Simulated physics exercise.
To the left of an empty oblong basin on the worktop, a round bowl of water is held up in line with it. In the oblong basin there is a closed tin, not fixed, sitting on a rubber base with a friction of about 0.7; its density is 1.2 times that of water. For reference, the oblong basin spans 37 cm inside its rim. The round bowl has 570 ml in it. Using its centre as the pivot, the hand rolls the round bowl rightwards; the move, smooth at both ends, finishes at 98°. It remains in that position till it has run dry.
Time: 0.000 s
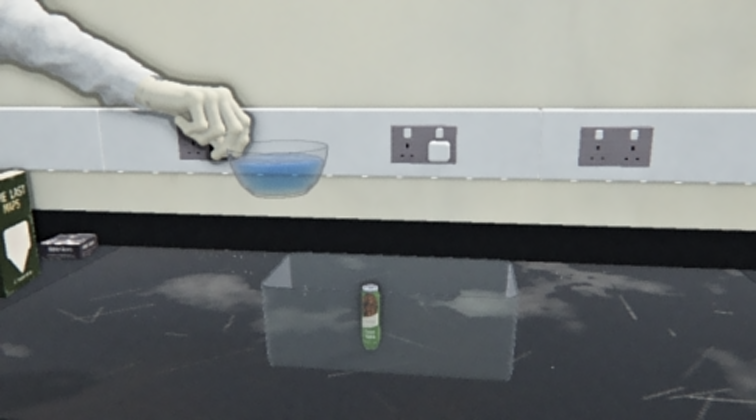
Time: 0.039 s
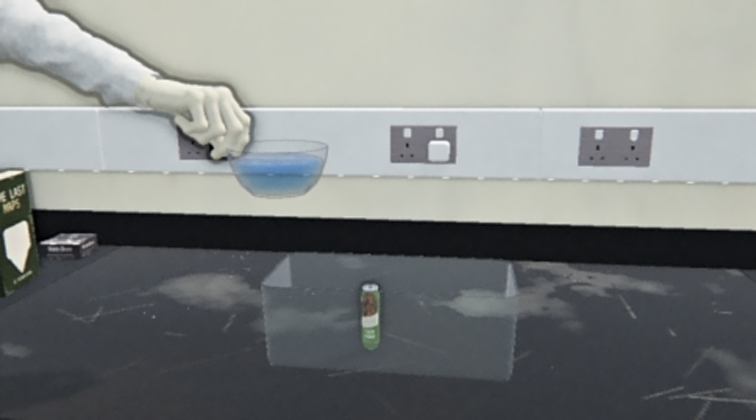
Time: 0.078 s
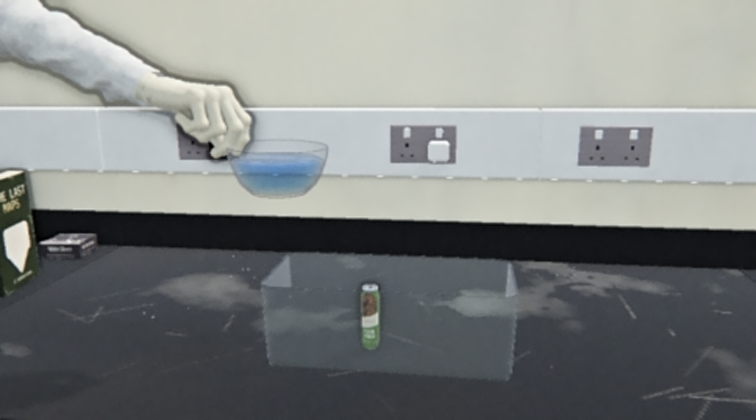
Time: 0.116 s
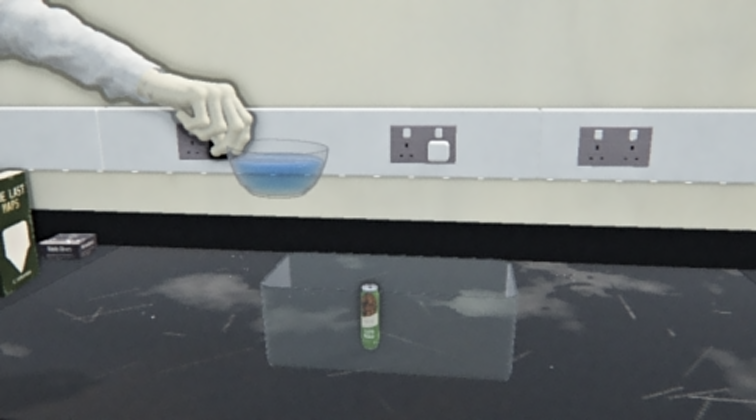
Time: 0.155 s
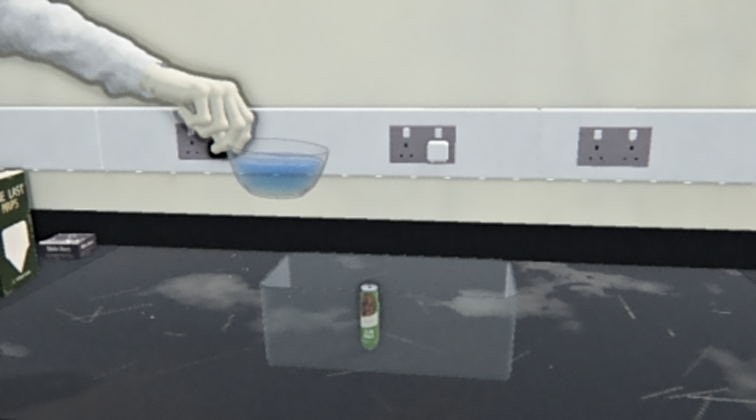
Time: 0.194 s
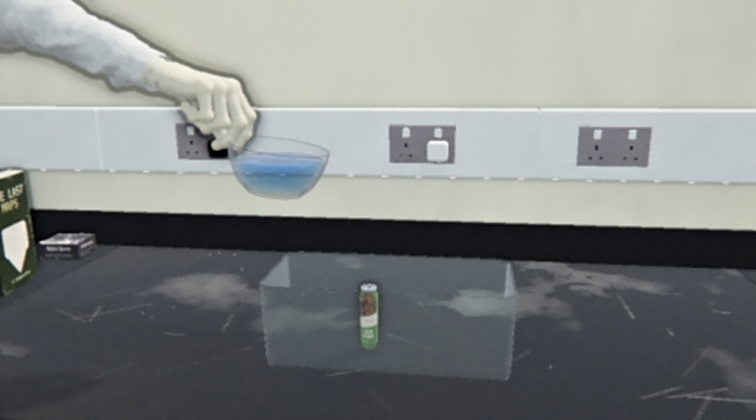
A scratched, dark worktop runs along a pale wall with three grey sockets on a white strip, seen from the front and slightly above. A pale hand reaching from the left holds a clear round bowl of blue water above and left of an oblong glass basin containing a green and brown tin, with a dark green box at far left. The hand slowly tilts the bowl slightly rightwards.
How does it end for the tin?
It does not tilt over.
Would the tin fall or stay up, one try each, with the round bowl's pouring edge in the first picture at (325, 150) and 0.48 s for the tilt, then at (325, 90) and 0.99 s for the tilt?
In the first try it comes down; in the second it remains standing.
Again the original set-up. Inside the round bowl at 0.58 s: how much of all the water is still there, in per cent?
Remaining: Near 56 % of the total.
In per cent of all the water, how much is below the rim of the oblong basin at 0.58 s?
The basin holds roughly 6 in a hundred parts at that moment.
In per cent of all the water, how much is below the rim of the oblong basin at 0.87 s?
Roughly 82 per cent.
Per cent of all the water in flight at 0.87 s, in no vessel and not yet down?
Airborne share: Near 14 %.
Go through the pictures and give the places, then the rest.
The first frame shows tilt 0°; pouring edge (326, 149); surface from (236, 159) to (324, 160); the oblong basin's rim runs from (276, 269) to (514, 279); the tin's top is at (371, 291).
The second frame shows tilt 0°; pouring edge (326, 149); surface from (236, 158) to (324, 160).
The third frame shows tilt 1°; pouring edge (327, 150); surface from (236, 157) to (324, 160).
The fourth frame shows tilt 3°; pouring edge (327, 151); surface from (237, 157) to (324, 161).
The fifth frame shows tilt 6°; pouring edge (327, 153); surface from (237, 157) to (324, 161).
The sixth frame shows tilt 9°; pouring edge (328, 156); surface from (237, 157) to (325, 162).
Then, 0.58 s in, the tilt is 63° and 56 per cent is still to pour; the tin stands where it began.
Then, 0.87 s in, the tilt is 94° and 5 per cent is still to pour; the tin stands where it began.
Then, 1.17 s in, the tilt is 98° and 0 per cent is still to pour; the tin stands where it began.
Then, 1.49 s in, the tilt is 98° and 0 per cent is still to pour; the tin stands where it began.
Finally, the tin stands where it began.
